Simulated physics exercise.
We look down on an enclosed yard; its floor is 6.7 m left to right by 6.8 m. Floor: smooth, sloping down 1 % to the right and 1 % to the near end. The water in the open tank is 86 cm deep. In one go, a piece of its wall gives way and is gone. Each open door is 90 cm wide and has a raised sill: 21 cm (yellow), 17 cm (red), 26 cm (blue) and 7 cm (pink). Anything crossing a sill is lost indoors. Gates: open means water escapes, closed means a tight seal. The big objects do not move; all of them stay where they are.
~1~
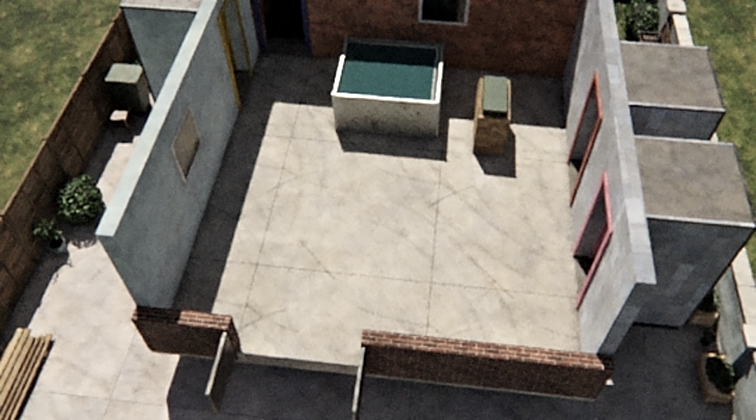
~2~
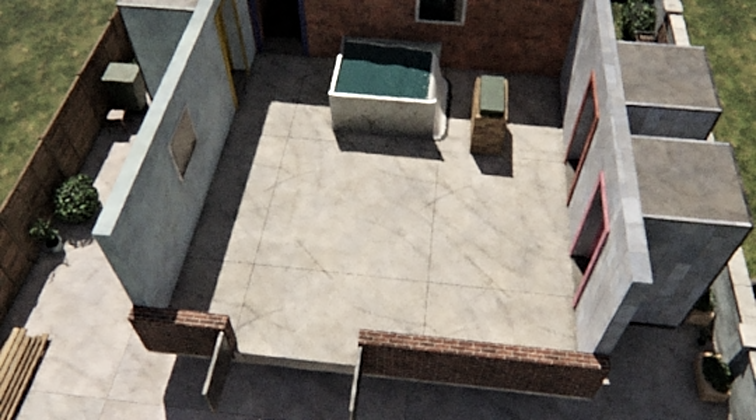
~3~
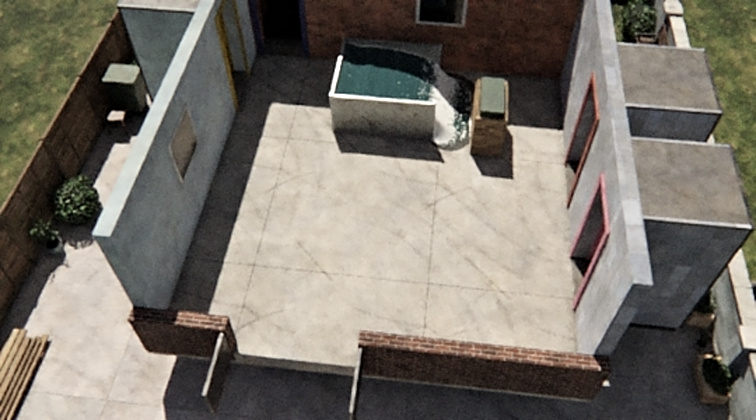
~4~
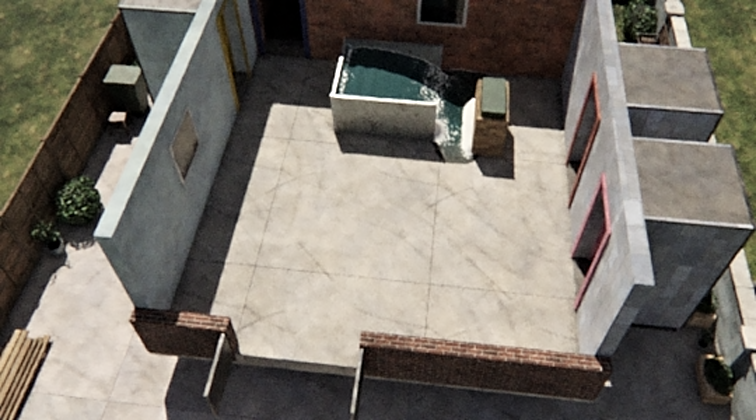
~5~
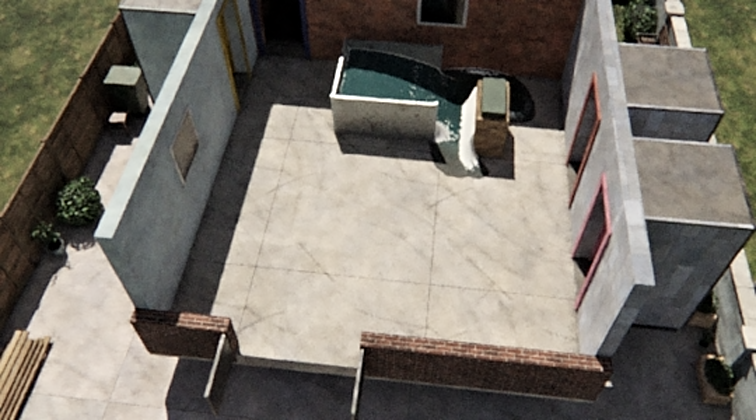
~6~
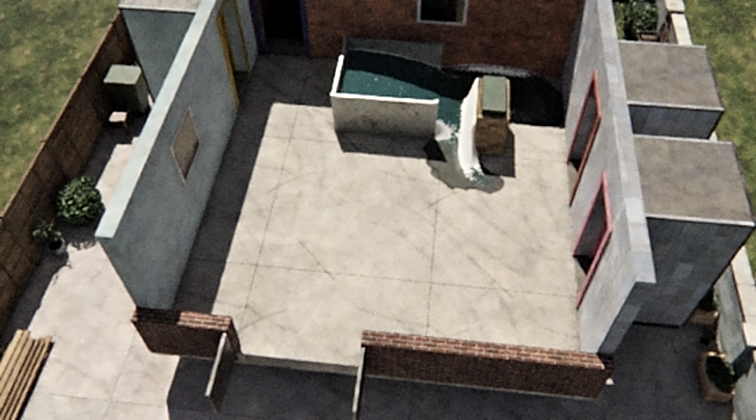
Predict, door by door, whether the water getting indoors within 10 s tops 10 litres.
My prediction: At the yellow door the amount will stay short of the limit. At the red door the amount will stay short of the limit. At the blue door the amount will stay short of the limit. At the pink door the amount will climb above the limit.
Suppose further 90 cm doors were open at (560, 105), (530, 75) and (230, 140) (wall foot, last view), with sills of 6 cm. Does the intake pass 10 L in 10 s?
Check each in turn: The first succeeds, the second succeeds, the third fails.
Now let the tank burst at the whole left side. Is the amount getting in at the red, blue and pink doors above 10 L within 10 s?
Log - red: Threshold not reached, blue: Threshold topped, pink: Threshold not reached.
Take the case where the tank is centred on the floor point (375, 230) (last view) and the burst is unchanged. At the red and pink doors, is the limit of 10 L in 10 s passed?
Then: Red above, pink above.
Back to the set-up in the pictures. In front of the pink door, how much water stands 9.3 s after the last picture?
Roughly 10.5 centimetres.
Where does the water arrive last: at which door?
Looks like the yellow door.
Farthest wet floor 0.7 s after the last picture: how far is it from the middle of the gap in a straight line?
Roughly 4.2 metres out.
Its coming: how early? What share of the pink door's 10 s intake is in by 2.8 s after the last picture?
I'd say close to 10 percent.
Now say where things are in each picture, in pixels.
In the first picture, the open tank at (390, 72) is whole and still, 86 cm deep.
In the second picture, water pours out at (434, 94) and has run 0.9 m, to (434, 140); typically 7 cm deep outside, 86 cm at the open tank's back.
In the third picture, water pours out at (434, 98) and has run 1.1 m, to (459, 146); typically 15 cm deep outside, 85 cm at the open tank's back.
In the fourth picture, water pours out at (435, 100) and has run 1.5 m, to (472, 158); typically 17 cm deep outside, 77 cm at the open tank's back.
In the fifth picture, water pours out at (435, 101) and has run 2.0 m, to (529, 100); typically 12 cm deep outside, 73 cm at the open tank's back.
In the sixth picture, the front is at (562, 100), 2.7 m from the gap at (435, 100); 4.6 m2 of floor is under water; 71 cm left at the back of the open tank.
Then, 0.7 s after the last picture water covers 25 % of the floor and is deepest (68 cm) near (546, 81); yellow door not reached, red door not reached, blue door not reached, pink door not reached.
Then, 1.5 s after the last picture water covers 50 % of the floor and is deepest (48 cm) near (555, 88); yellow door not reached, red door 11 cm at the sill, 0 L in, blue door not reached, pink door 9 cm at the sill, 0 L in.
Then, 2.8 s after the last picture water covers 60 % of the floor and is deepest (46 cm) near (502, 367); yellow door not reached, red door 10 cm at the sill, 0 L in, blue door not reached, pink door 6 cm at the sill, 5 L in.
Then, 5.3 s after the last picture water covers 65 % of the floor and is deepest (20 cm) near (573, 375); yellow door 3 cm at the sill, 0 L in, red door 8 cm at the sill, 0 L in, blue door 3 cm at the sill, 0 L in, pink door 8 cm at the sill, 6 L in.
Then, 9.3 s after the last picture water covers 95 % of the floor and is deepest (12 cm) near (573, 375); yellow door 3 cm at the sill, 0 L in, red door 4 cm at the sill, 0 L in, blue door 2 cm at the sill, 0 L in, pink door 10 cm at the sill, 53 L in.
